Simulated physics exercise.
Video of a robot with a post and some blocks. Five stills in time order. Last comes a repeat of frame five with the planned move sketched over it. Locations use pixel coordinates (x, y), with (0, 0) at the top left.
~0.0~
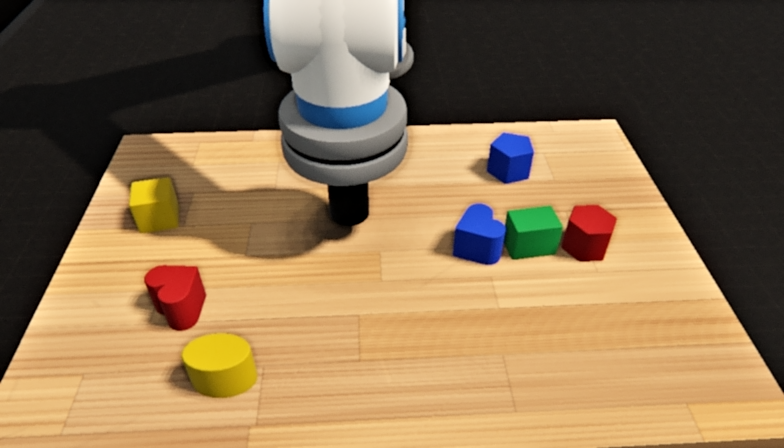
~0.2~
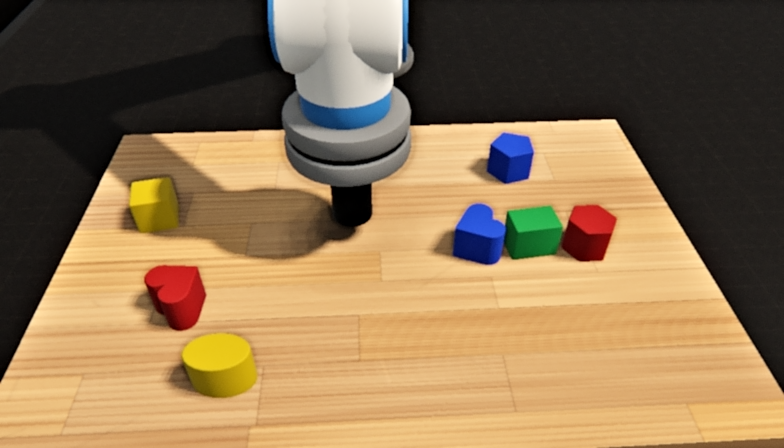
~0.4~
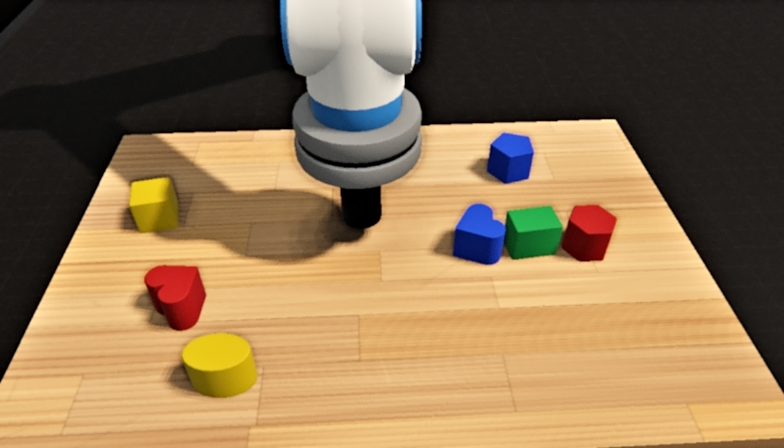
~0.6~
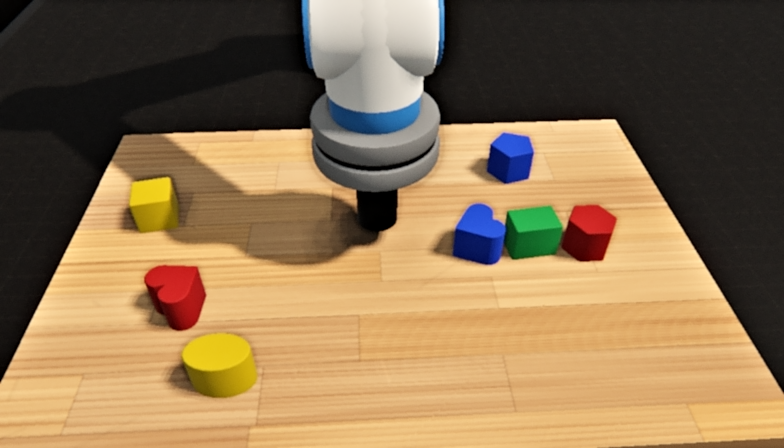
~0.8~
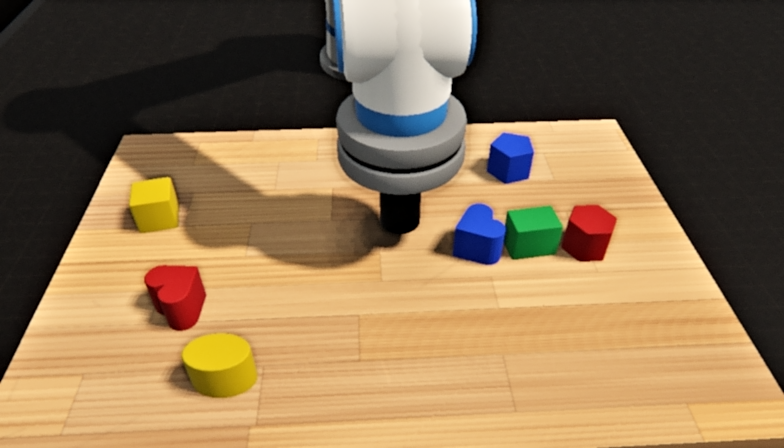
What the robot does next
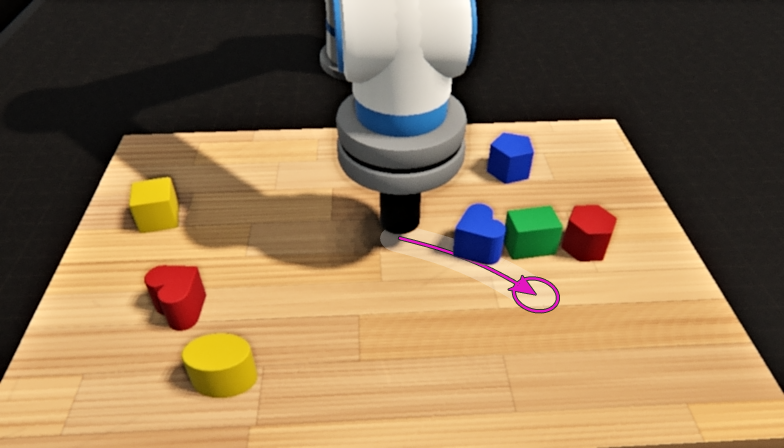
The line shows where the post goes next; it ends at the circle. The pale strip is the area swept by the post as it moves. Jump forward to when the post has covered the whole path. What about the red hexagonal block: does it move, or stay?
By the last moment, the red hexagonal block will have left its place.
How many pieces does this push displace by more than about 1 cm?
My guess is at least three.
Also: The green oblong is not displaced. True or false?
False.
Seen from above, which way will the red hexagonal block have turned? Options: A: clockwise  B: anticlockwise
Letter A.
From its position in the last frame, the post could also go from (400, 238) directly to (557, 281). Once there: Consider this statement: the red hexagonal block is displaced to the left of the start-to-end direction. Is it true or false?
That claim is true.
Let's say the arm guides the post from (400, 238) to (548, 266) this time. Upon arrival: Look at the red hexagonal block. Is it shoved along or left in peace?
Its place changes.
Drawn move, from (400, 238) through (469, 259) to (536, 294).
On the path given first. One third of the way, post (448, 234); blue heart block (490, 222), turned 15° anticlockwise.
Two thirds of the way, post (494, 253); blue heart block (536, 236), turned 35° anticlockwise; green oblong (564, 216), turned 45° anticlockwise; red hexagonal block (611, 213), turned 30° clockwise.
At the end, post (540, 277); blue heart block (575, 249), turned 70° anticlockwise; green oblong (567, 216), turned 55° anticlockwise; red hexagonal block (612, 212), turned 30° clockwise.
